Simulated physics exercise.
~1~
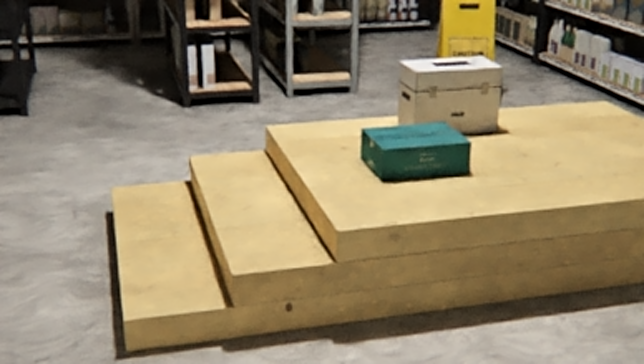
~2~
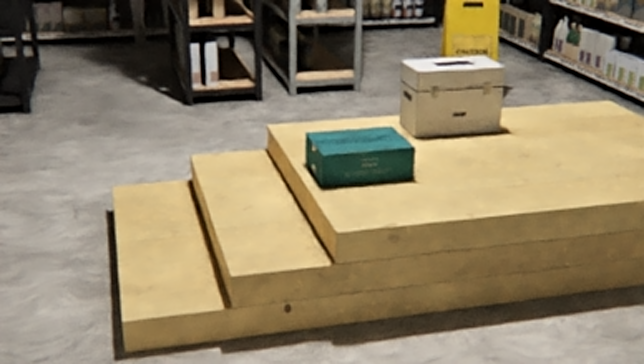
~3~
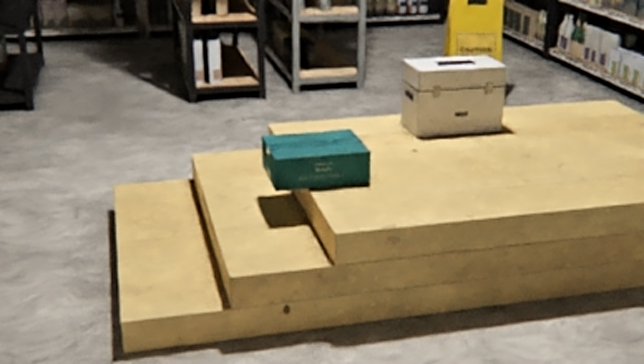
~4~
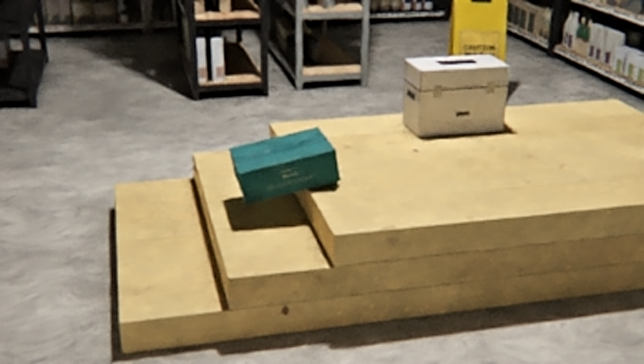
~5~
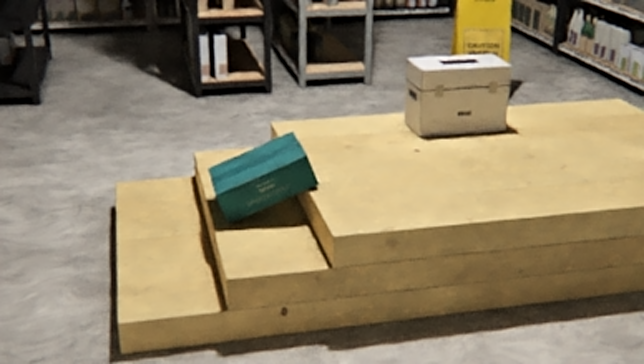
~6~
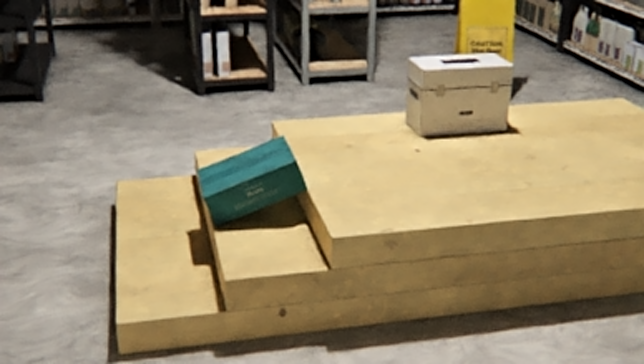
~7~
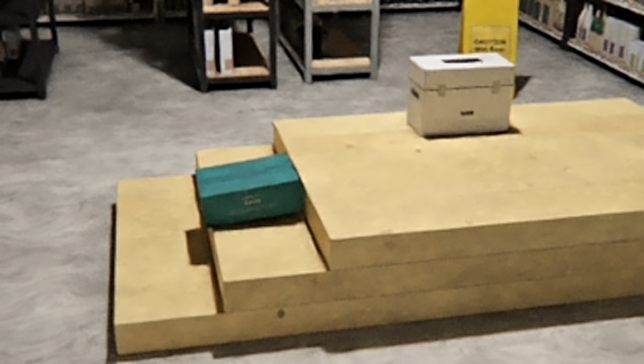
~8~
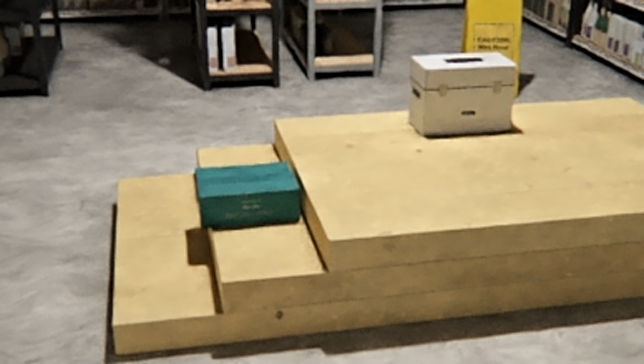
A broad, pale wooden platform with steps descending on its left side stands on a grey floor, seen from slightly above, with dark shelving and a yellow sign behind it. A white toolbox sits toward the back of the top level, and a closed turquoise box lies just in front of it. The turquoise box slides left across the platform and out past its top edge. It tips down to the left, dropping onto the step below, then settles flat. It ends at rest on that middle step, while the white toolbox stays in its place above.
